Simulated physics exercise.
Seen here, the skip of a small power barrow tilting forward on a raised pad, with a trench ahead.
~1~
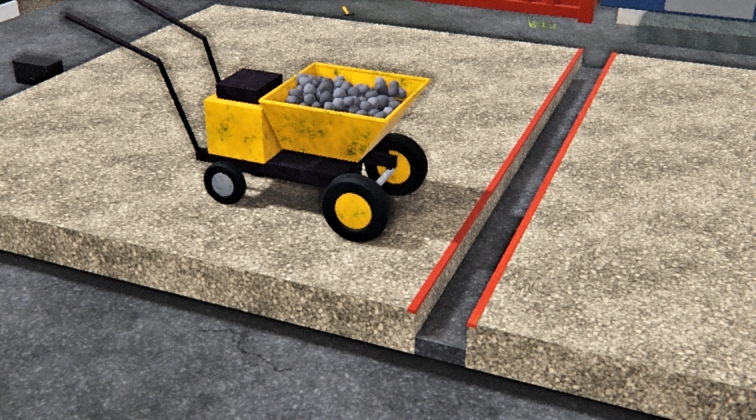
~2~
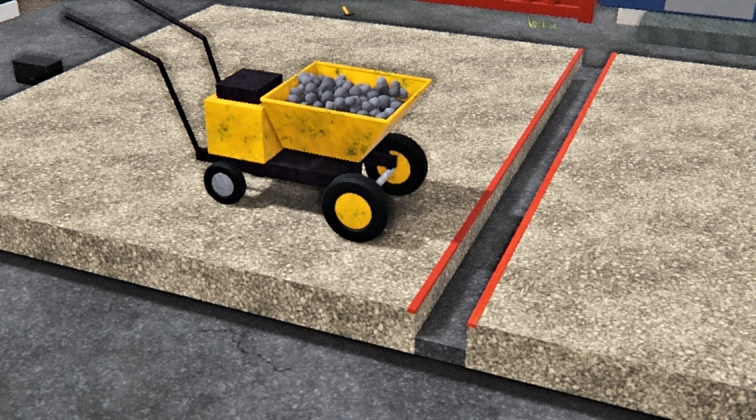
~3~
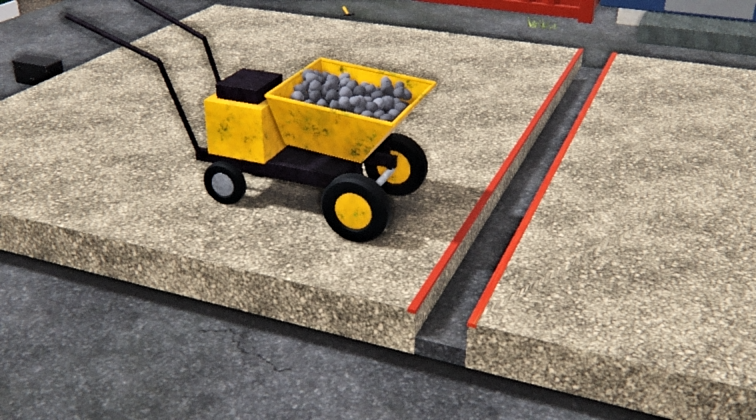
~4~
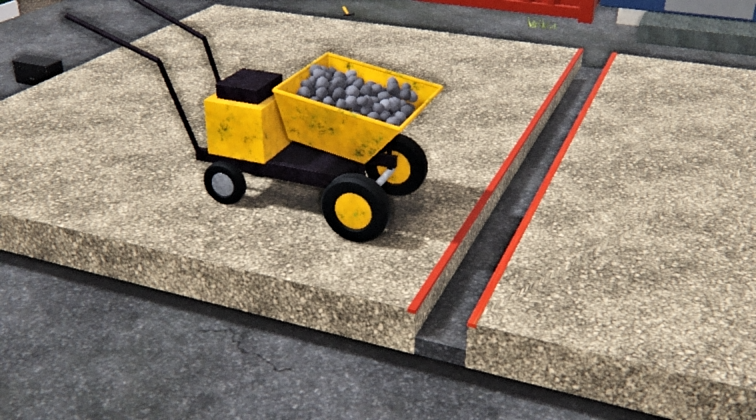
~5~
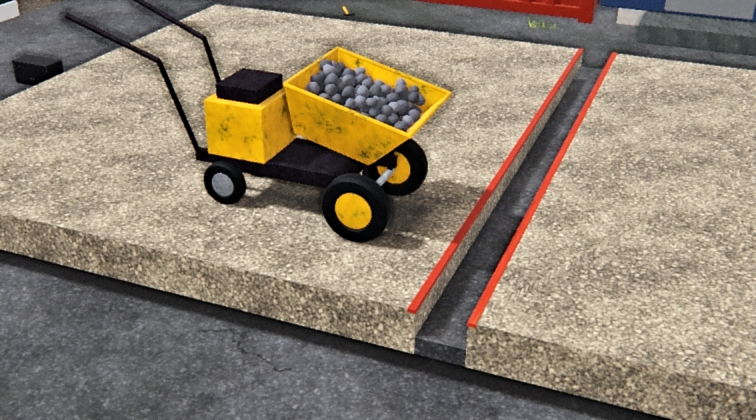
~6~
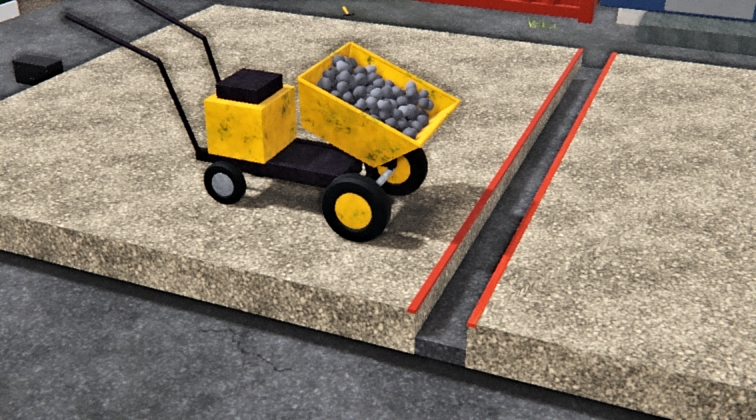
At the start, a small yellow power barrow stands on a raised, pebbly pad with its skip level and full of round grey cobbles, facing a narrow red-edged trench. The skip then tilts forward, barely at first, then clearly, its lip lowering to the right while the wheels stay still.
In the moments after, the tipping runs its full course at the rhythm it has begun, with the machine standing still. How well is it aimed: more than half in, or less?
In the trench: More than half.
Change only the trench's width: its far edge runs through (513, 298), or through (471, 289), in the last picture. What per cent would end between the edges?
The first gives 90 %, the second 40 %.
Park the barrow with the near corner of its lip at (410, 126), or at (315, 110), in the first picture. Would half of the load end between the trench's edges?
The first try: Under half. The second: Below a half.
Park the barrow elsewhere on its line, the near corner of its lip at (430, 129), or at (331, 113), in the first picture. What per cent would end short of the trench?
Roughly 0 per cent, and 30 per cent.
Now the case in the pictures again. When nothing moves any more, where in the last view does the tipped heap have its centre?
Close to (493, 246).
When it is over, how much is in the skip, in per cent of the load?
Some 15 per cent.
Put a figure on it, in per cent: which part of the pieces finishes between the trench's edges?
Near 70 %.
Shortly afterwards, skip tipped steeply; the whole lot in the skip.
Next, skip tipped right over; near two thirds in the skip; near a quarter in or heaped over the trench; only a few beyond it; only a few falling.
Some moments later, skip tipped right over; near a quarter in the skip; near half in or heaped over the trench; near a quarter beyond it.
In the end, skip tipped right over; a little in the skip; near two thirds in or heaped over the trench; near a quarter beyond it.
